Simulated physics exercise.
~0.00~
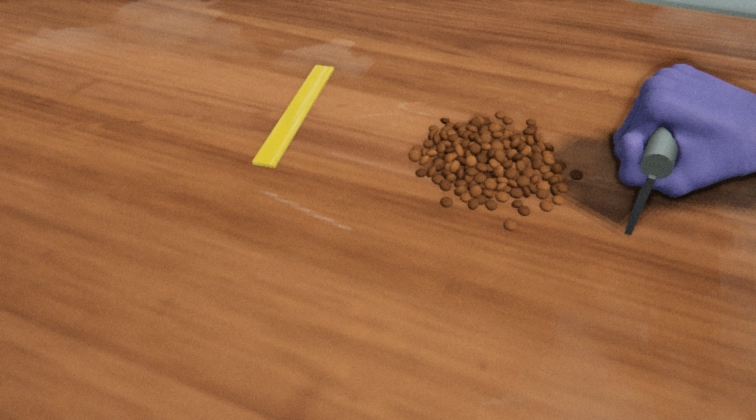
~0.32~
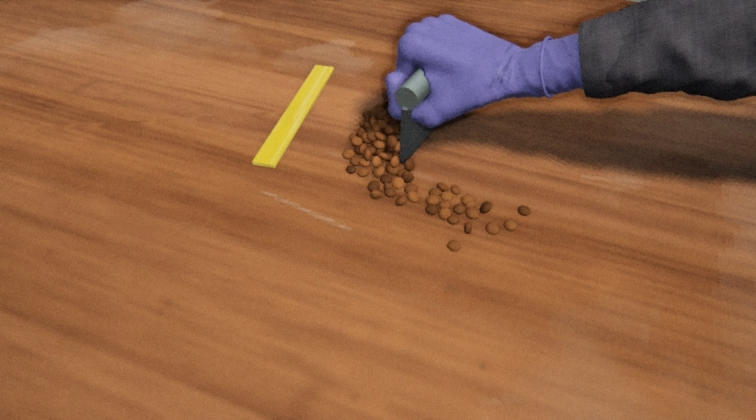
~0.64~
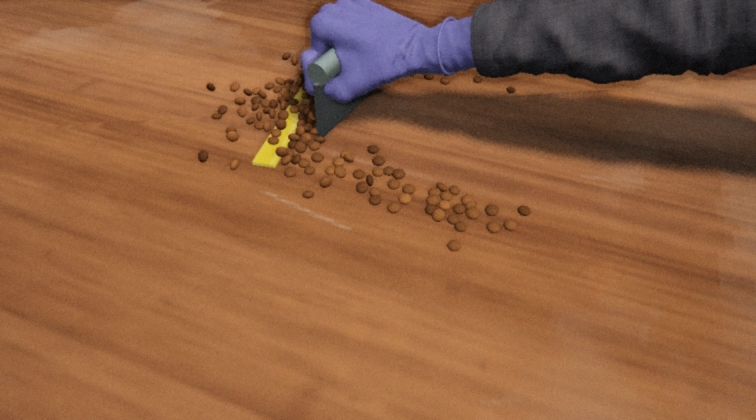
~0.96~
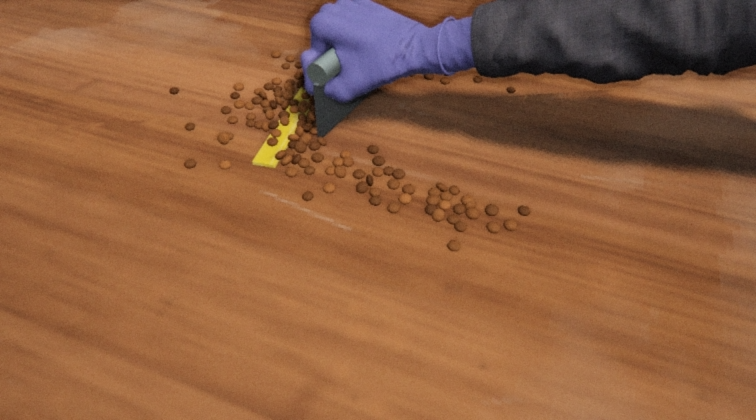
A gloved hand scrapes brown kibble left into a yellow strip, scattering pieces, and stops.
